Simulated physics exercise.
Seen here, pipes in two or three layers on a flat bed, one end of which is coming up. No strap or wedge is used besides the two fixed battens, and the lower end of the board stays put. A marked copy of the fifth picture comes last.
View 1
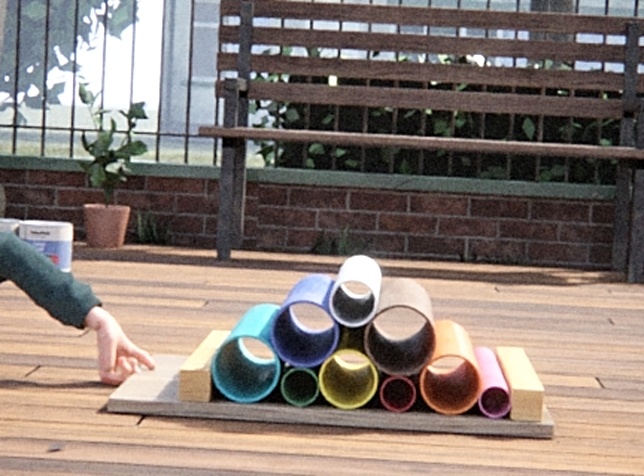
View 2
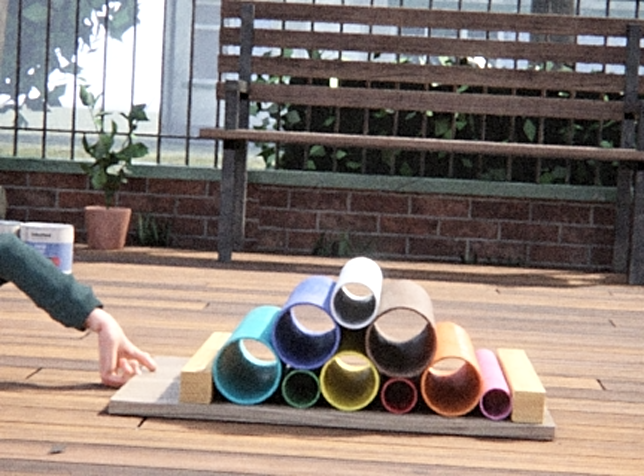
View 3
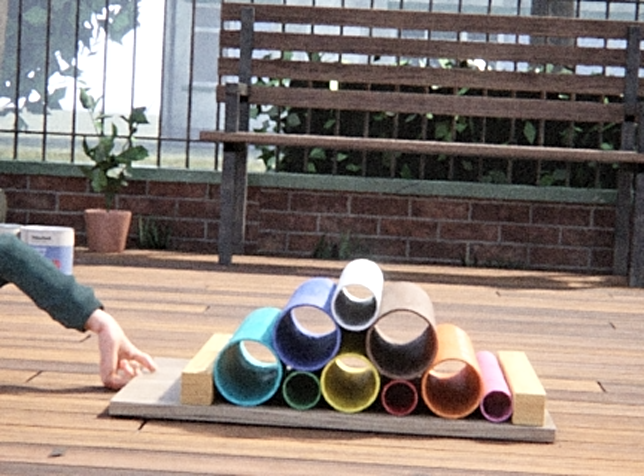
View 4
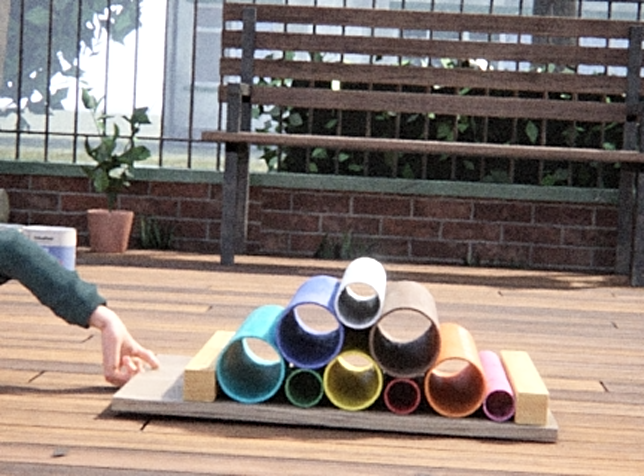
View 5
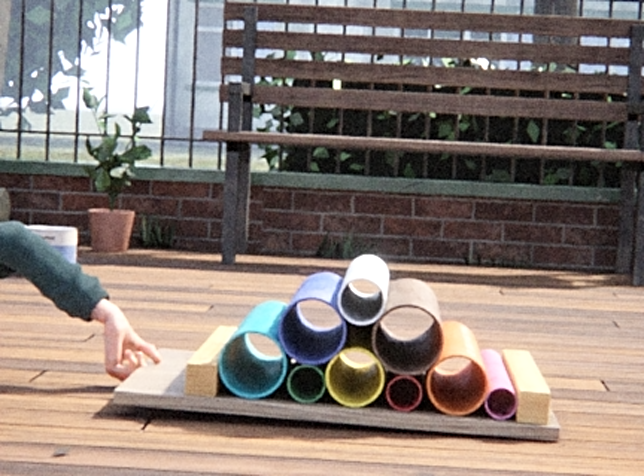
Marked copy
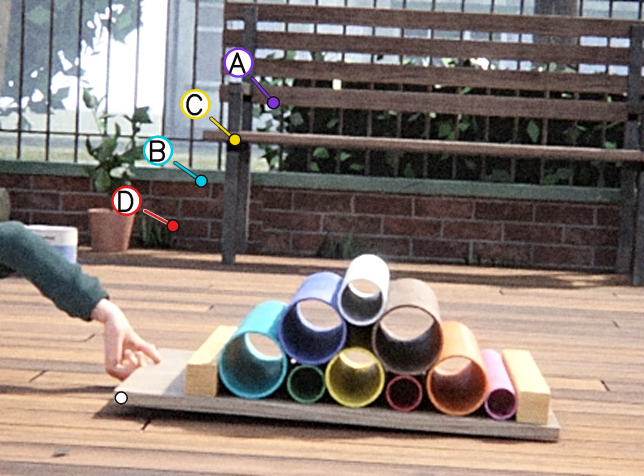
The clip shows colored pipes stacked in layers between two wooden blocks on a flat board on a deck, as a hand at the left end slowly raises that end slightly, the pipes staying stacked.
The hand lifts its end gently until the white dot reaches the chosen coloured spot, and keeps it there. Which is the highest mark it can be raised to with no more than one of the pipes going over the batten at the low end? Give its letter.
Raise it to C.
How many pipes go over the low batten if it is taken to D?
It comes to none.
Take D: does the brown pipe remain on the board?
The brown pipe: Yes.
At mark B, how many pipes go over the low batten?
The count is none.
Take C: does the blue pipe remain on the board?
Yes, with C.
On the marked copy, A at (273, 103); B at (201, 181); C at (235, 140); D at (173, 226); the white dot at (122, 398).
Taking C. A third of the way, board at 21°.
Two thirds of the way, board at 39°.
When it is over, board at 39°, none over the low batten.
As for the rest, A three over the low batten (brown, blue, white); B none over the low batten; D none over the low batten.
